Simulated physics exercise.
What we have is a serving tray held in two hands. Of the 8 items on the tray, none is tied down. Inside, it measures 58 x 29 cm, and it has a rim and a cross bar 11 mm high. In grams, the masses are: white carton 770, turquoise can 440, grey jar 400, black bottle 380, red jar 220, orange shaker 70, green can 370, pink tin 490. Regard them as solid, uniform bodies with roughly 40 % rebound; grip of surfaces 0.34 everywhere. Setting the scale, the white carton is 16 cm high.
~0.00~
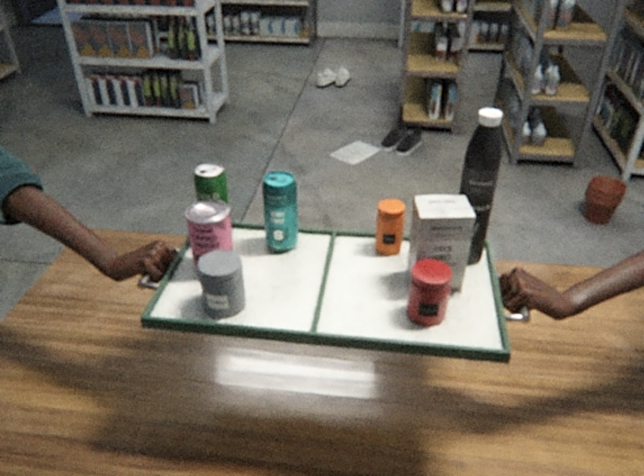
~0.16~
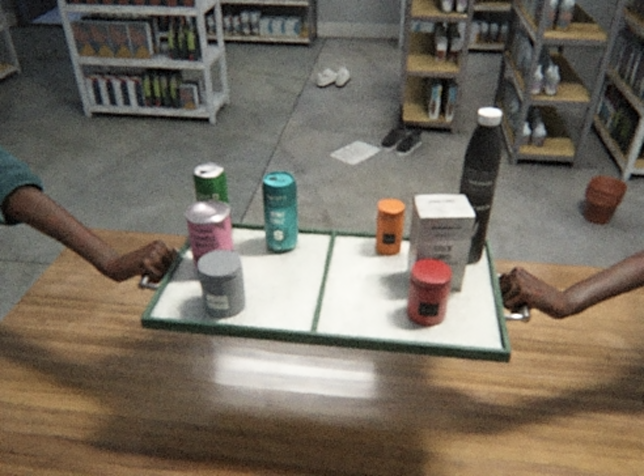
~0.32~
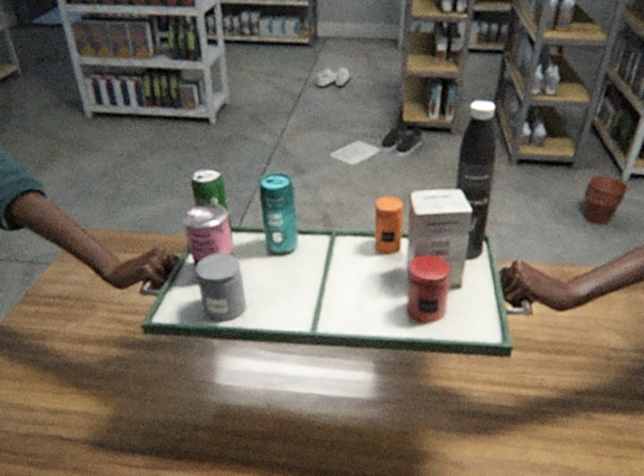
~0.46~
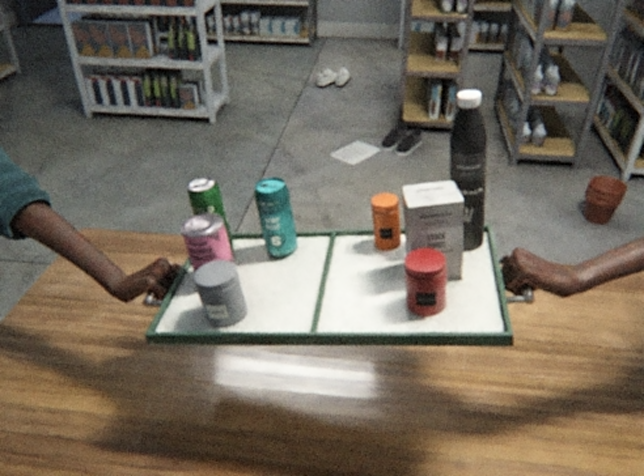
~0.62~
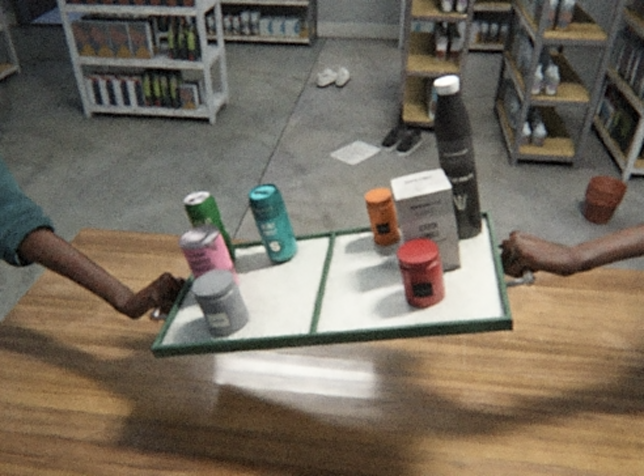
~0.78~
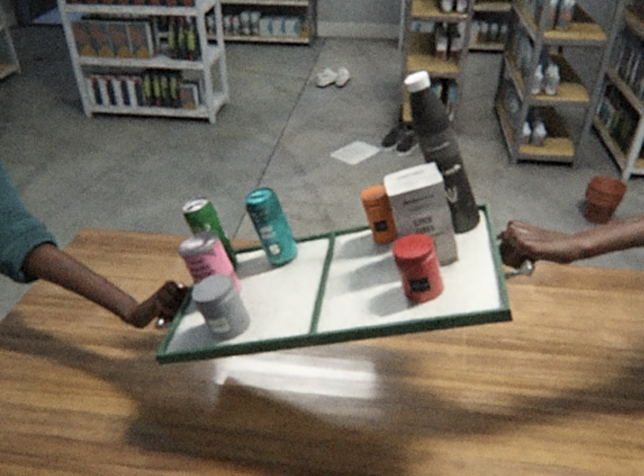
Two hands grip a green-rimmed white tray above a wooden table, first holding it level, then steadily tilting it left edge down while the camera stays still. Grey, pink, green and turquoise containers stand left of the crossbar, with an orange shaker, white carton, red jar and black bottle right, all leaning with the tray. Seen from slightly above, shelves and shoes occupy the grey floor behind.
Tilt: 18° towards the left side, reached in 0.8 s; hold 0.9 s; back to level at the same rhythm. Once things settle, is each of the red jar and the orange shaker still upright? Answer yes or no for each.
Red jar: Yes, orange shaker: No.
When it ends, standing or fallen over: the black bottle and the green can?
Well, the black bottle tumbles down, and the green can holds steady.
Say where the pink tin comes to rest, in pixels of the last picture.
Around (194, 239).
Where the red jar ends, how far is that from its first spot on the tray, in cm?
Net distance near 0 cm.
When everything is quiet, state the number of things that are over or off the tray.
Total: 2.
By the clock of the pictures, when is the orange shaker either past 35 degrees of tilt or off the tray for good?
1.2 s or so.
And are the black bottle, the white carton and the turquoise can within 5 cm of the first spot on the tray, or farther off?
Note: Black bottle departs its position. White carton is left in place. Turquoise can departs its position.
After 1.08 s, tilt 18°, left edge down; orange shaker tipped 4° from how it sat near (343, 220); black bottle tipped 60° from how it sat.
After 1.58 s, tilt 18°, left edge down; orange shaker on its side near (300, 226); black bottle on its side; turquoise can slid 7 cm.
After 1.98 s, tilt 16°, left edge down; orange shaker now off the tray; black bottle on its side; turquoise can slid 9 cm.
After 2.68 s, tray level; black bottle on its side; turquoise can slid 9 cm; pink tin slid 3 cm.
At rest (5.0 s), off the tray and tipped over, orange shaker; tipped over on the tray, black bottle; not toppled but over 5 cm from the start, turquoise can; the other 5 in place, give or take 5 cm. Seen from the same camera at the end, red jar near (426, 293), orange shaker near (317, 274).
